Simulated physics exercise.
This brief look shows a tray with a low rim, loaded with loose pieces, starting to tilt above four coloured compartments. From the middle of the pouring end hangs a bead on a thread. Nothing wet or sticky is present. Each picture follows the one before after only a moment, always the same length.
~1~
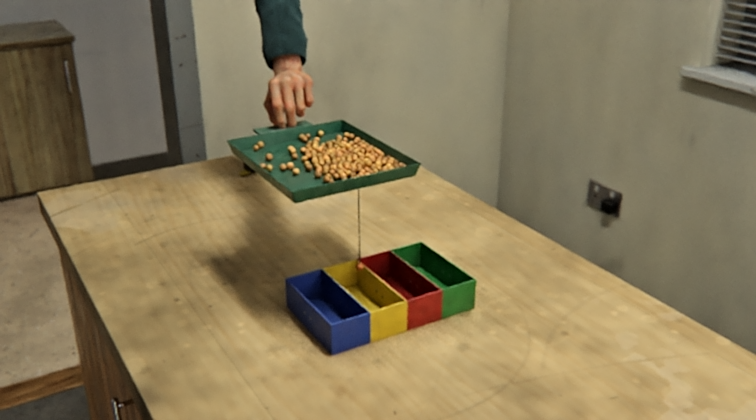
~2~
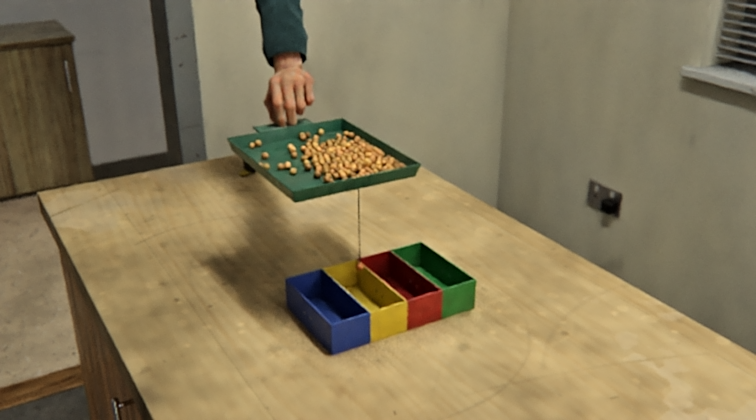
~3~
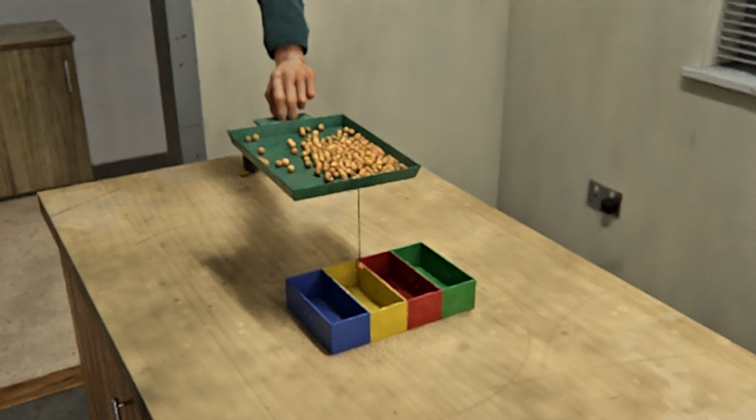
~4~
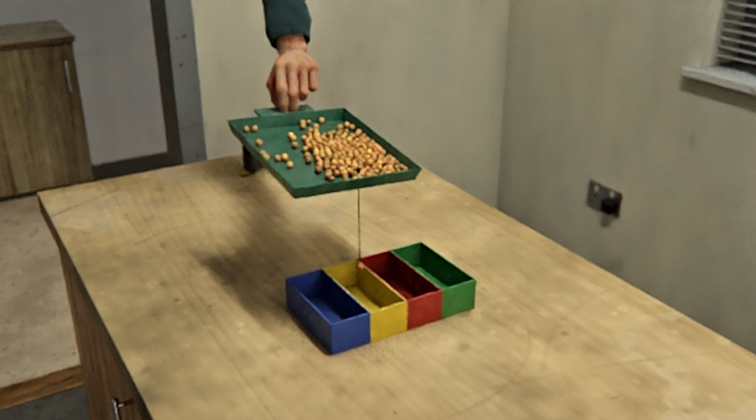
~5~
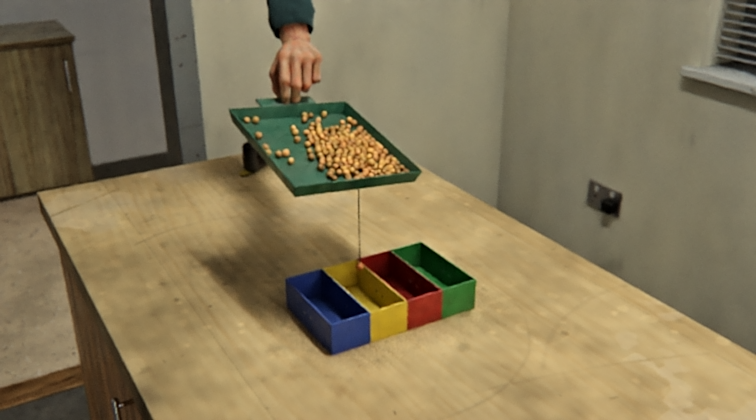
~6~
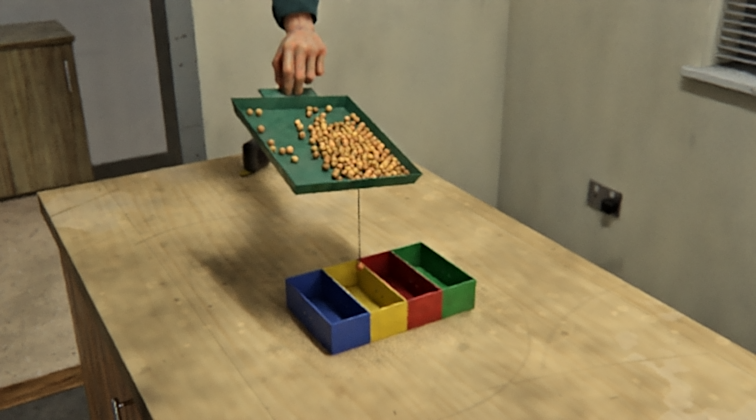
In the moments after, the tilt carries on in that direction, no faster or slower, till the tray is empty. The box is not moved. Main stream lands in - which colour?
Green cell.
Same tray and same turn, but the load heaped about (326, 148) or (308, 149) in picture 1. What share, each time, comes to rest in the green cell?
From the first start you get 70 in a hundred, from the second 60 in a hundred.
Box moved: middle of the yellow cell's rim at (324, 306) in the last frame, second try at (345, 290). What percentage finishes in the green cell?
You'd get 10 in a hundred the first time and 70 in a hundred the second.
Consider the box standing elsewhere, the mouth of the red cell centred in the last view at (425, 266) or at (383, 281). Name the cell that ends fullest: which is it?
Try one: The red cell; try two: The green one.
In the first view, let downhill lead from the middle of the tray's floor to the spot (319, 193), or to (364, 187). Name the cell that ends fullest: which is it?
Try 1 - blue / try 2 - the red cell.
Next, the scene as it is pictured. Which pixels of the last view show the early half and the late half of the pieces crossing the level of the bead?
Earlier half at (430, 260), later half at (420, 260).
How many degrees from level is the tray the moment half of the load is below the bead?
Around 80°, give or take.
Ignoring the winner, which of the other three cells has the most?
Red.
Shortly afterwards, tray tipped steeply; the bulk on the tray; only a few in the green cell; a little falling or outside the box.
Next, tray tipped right over; only a few on the tray; near two thirds in the green cell; near a quarter in the red cell; only a few in the yellow cell; only a few in the blue cell; a little falling or outside the box.
Some moments later, tray tipped past a quarter turn; near two thirds in the green cell; near a quarter in the red cell; only a few in the yellow cell; only a few in the blue cell; only a few falling or outside the box.
In the end, tray tipped past a quarter turn; near two thirds in the green cell; near a quarter in the red cell; only a few in the yellow cell; only a few in the blue cell; only a few outside the box.
